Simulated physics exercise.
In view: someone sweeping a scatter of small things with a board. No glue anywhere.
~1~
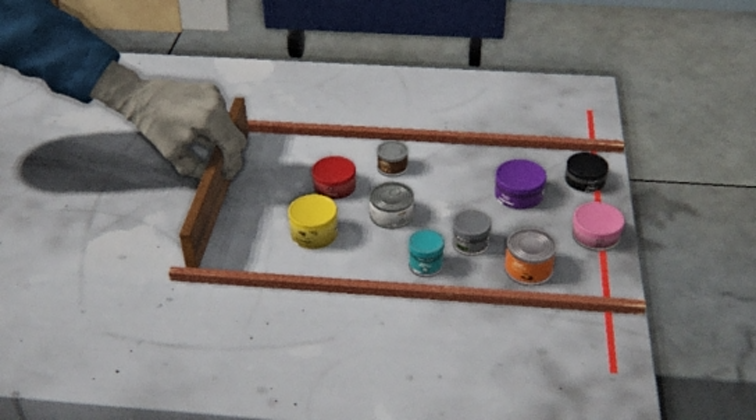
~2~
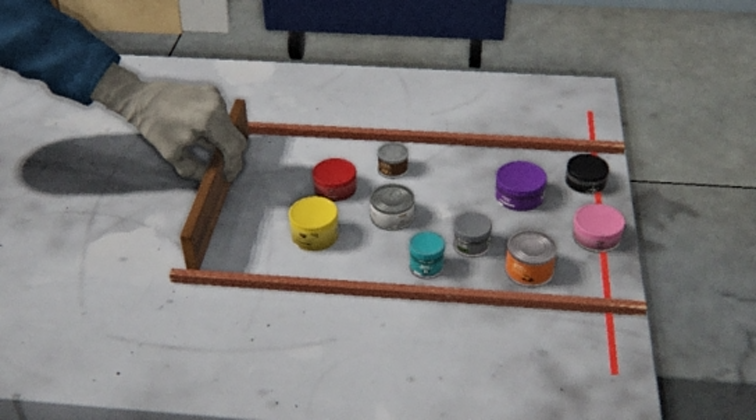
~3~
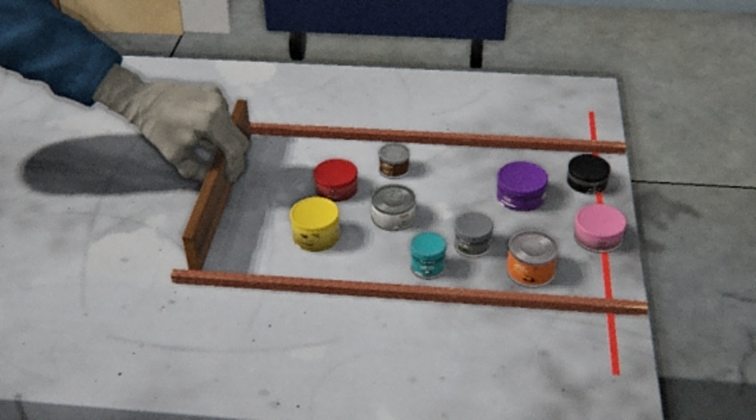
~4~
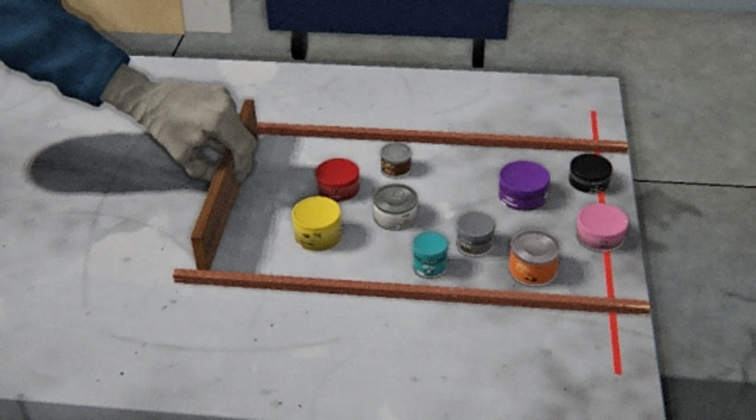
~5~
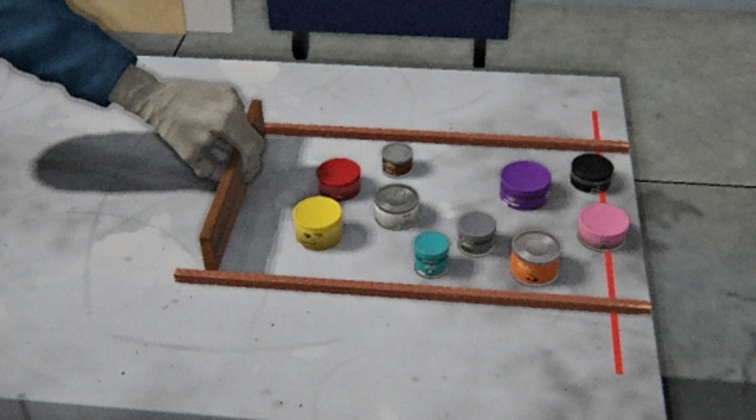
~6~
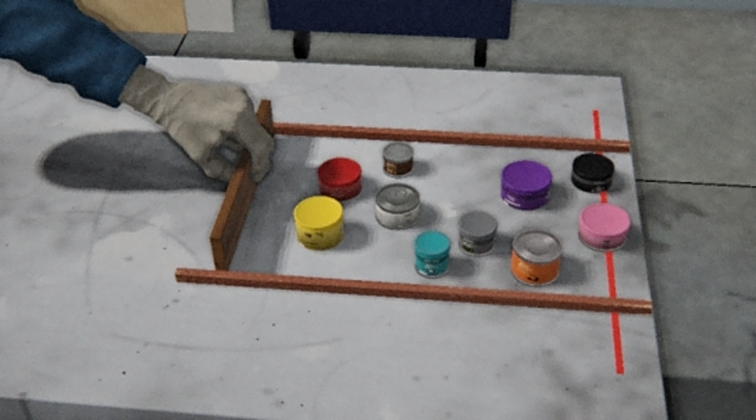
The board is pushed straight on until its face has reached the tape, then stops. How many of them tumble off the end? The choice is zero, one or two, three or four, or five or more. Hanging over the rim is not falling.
Here the number that fall off is five or more.
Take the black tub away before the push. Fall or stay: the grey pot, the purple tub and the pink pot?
The grey pot is lost; the purple tub drops off; the pink pot goes over.
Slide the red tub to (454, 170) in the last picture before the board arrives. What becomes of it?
From there it does not fall.
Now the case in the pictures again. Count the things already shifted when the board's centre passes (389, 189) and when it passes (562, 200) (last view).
5 and 10.
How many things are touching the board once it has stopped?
The number is 5.
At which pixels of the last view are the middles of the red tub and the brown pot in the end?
Near (627, 192) and (618, 168).
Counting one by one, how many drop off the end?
It comes to 5.
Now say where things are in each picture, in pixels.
In the first picture, pink pot (598, 227); black tub (586, 172); orange pot (530, 257); board (218, 178); tape (600, 221).
In the second picture, black tub (587, 174); purple tub (521, 186).
In the third picture, orange pot (532, 259); brown pot (394, 161).
In the fourth picture, pink pot (602, 228); white pot (396, 207).
In the fifth picture, black tub (591, 174); yellow tub (319, 224).
In the sixth picture, pink pot (604, 228); black tub (592, 173); orange pot (536, 258); board (245, 181); tape (606, 222).
Early on, none off yet; pink pot at rest near (604, 228); black tub at rest near (592, 173); orange pot at rest near (536, 258).
A while later, none off yet; pink pot at rest near (604, 228); black tub at rest near (592, 173); orange pot moving near (549, 261).
Finally, the number that fall off is five or more; lost, grey pot, purple tub, orange pot, black tub and pink pot.
